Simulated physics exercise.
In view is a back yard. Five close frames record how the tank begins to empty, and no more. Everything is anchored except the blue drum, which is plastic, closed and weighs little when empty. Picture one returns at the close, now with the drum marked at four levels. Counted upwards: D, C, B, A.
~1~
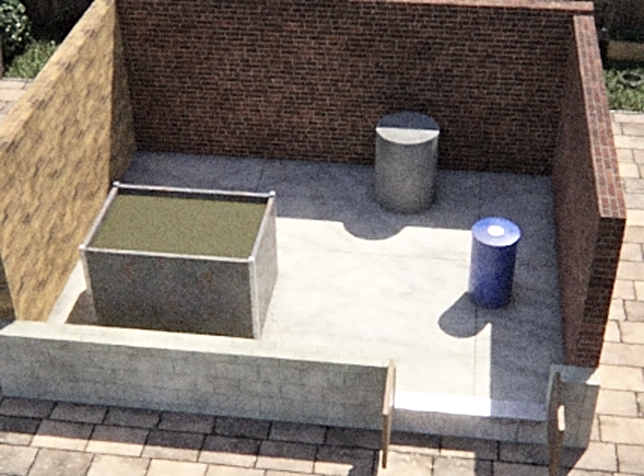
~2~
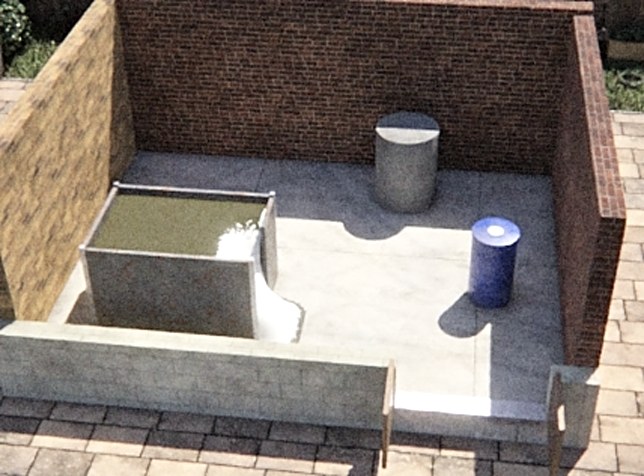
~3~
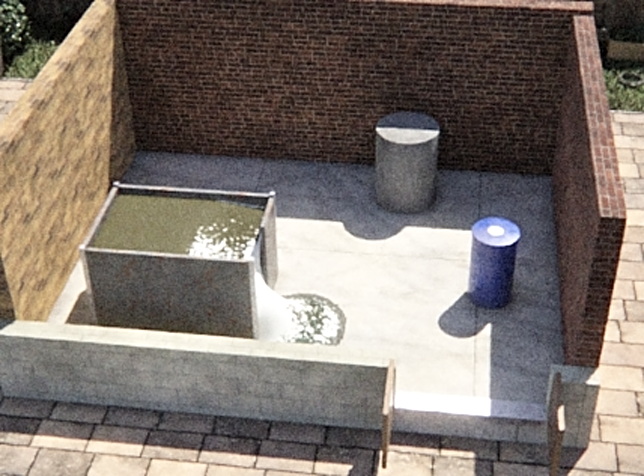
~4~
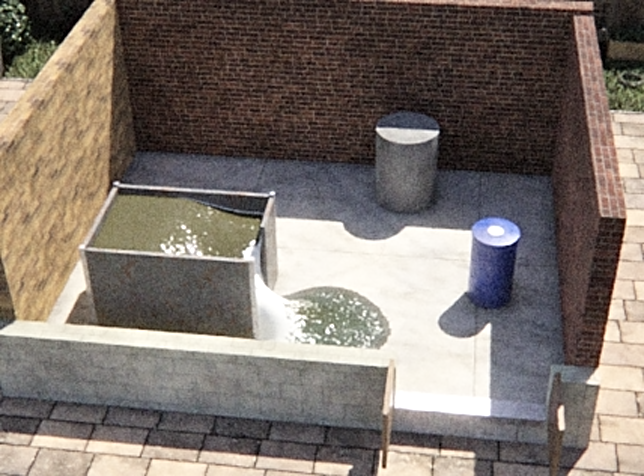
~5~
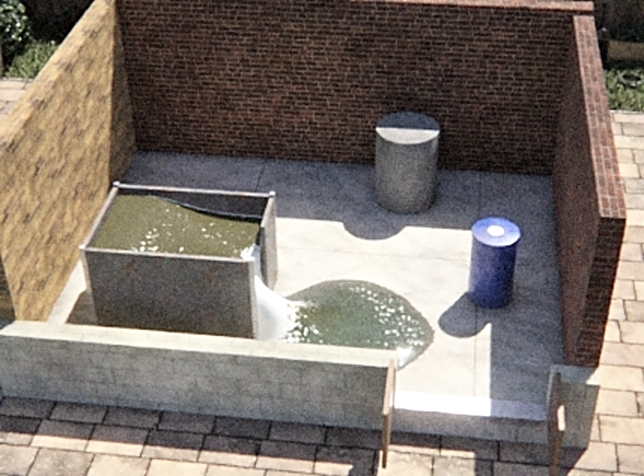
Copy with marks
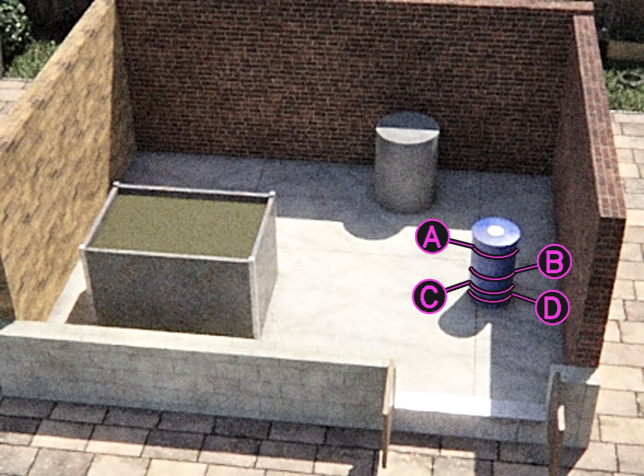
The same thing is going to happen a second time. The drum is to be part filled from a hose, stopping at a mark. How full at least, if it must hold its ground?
Level B.
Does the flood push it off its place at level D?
Yes, it does.
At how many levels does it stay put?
Two of the four.
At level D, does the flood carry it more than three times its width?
Yes, clearly.
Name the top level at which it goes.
It is C.
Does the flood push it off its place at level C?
Yes.
On the marked copy, A at (494, 257); B at (492, 279); C at (491, 293); D at (490, 301); from the bottom up D, C, B, A.
Choosing A, it does not move.
Choosing B, it does not move.
Choosing C, it is pushed about twice its own width away.
Choosing D, it is pushed about 5 times its own width away.
